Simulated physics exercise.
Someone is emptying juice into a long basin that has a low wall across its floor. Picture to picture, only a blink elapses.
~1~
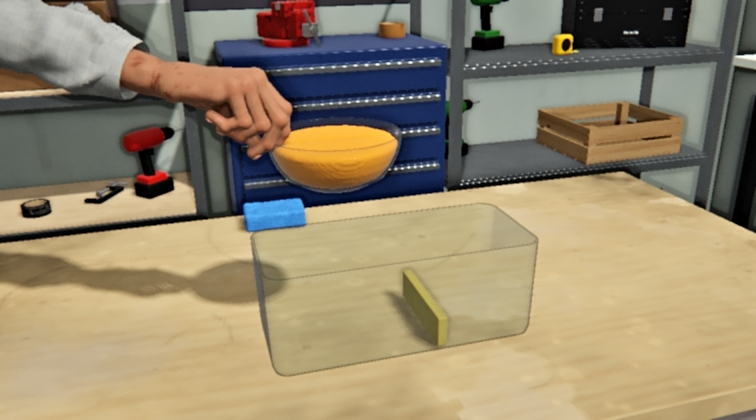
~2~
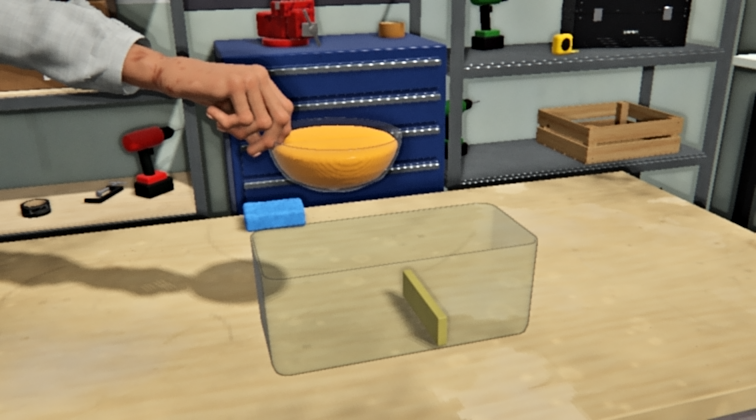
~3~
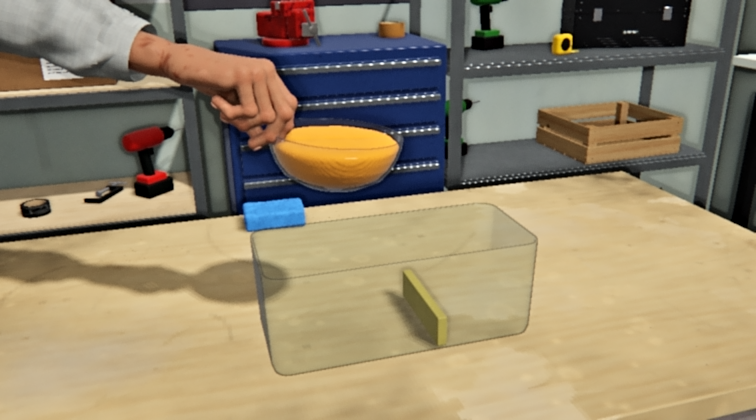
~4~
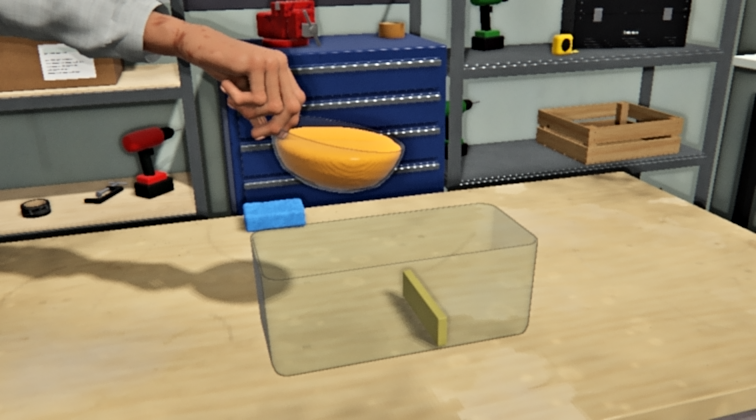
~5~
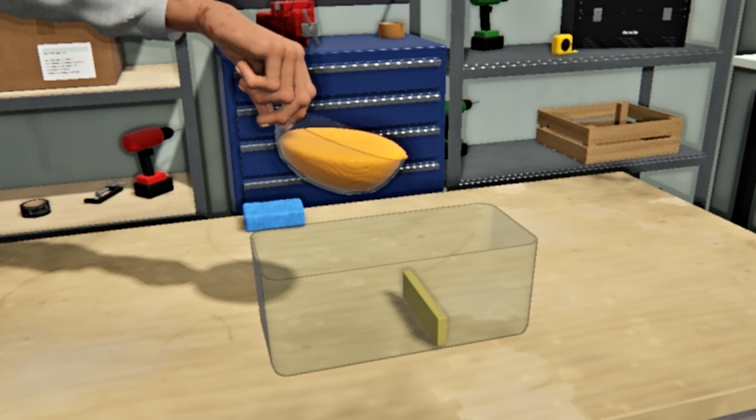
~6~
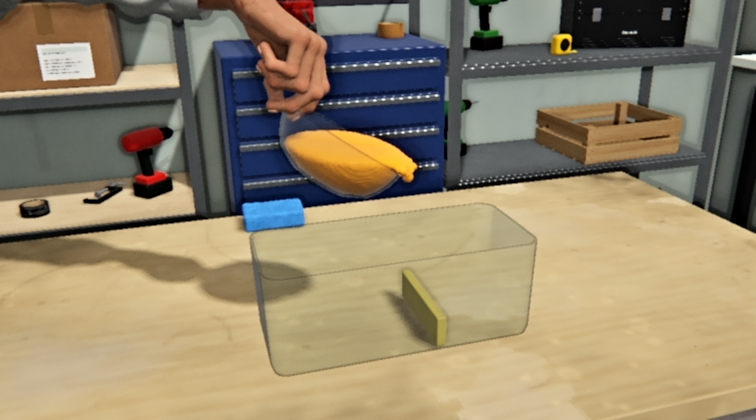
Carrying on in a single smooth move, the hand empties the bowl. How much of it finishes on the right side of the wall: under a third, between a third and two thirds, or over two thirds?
Between a third and two thirds.
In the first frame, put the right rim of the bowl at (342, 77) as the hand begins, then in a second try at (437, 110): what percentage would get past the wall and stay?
About 10 % the first time, about 70 % the second.
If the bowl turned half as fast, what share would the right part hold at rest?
75 per cent or thereabouts.
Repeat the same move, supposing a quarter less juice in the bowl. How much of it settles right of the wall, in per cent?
It should come out close to 50 per cent.
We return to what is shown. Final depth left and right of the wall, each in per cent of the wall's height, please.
Left of the wall 20 %, right of the wall 50 %.
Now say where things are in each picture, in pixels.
The first frame shows tilt 0°; pouring edge (397, 129); surface from (270, 146) to (393, 134); the long basin's rim runs from (257, 256) to (515, 222); the wall's top is at (424, 294).
The second frame shows tilt 2°; pouring edge (397, 131); surface from (270, 144) to (393, 135).
The third frame shows tilt 6°; pouring edge (399, 136); surface from (272, 141) to (394, 138).
The fourth frame shows tilt 14°; pouring edge (400, 144); surface from (275, 140) to (396, 140).
The fifth frame shows tilt 23°; pouring edge (400, 155); surface from (280, 140) to (393, 147); 4 per cent is over the edge.
The sixth frame shows tilt 35°; pouring edge (397, 168); surface from (284, 142) to (384, 153); 13 per cent is over the edge.
A moment on, the bowl is tipped right over and 3 per cent is still to pour, 23 is left of the wall and 59 right of it.
Next, the bowl is tipped right over and 0 per cent is still to pour, 39 is left of the wall and 56 right of it.
Then the bowl is tipped right over and 0 per cent is still to pour, 44 is left of the wall and 54 right of it.
Later the bowl is tipped right over and 0 per cent is still to pour, 46 is left of the wall and 53 right of it.
Finally, 46 per cent lies left of the wall, 53 right of it and 1 outside.
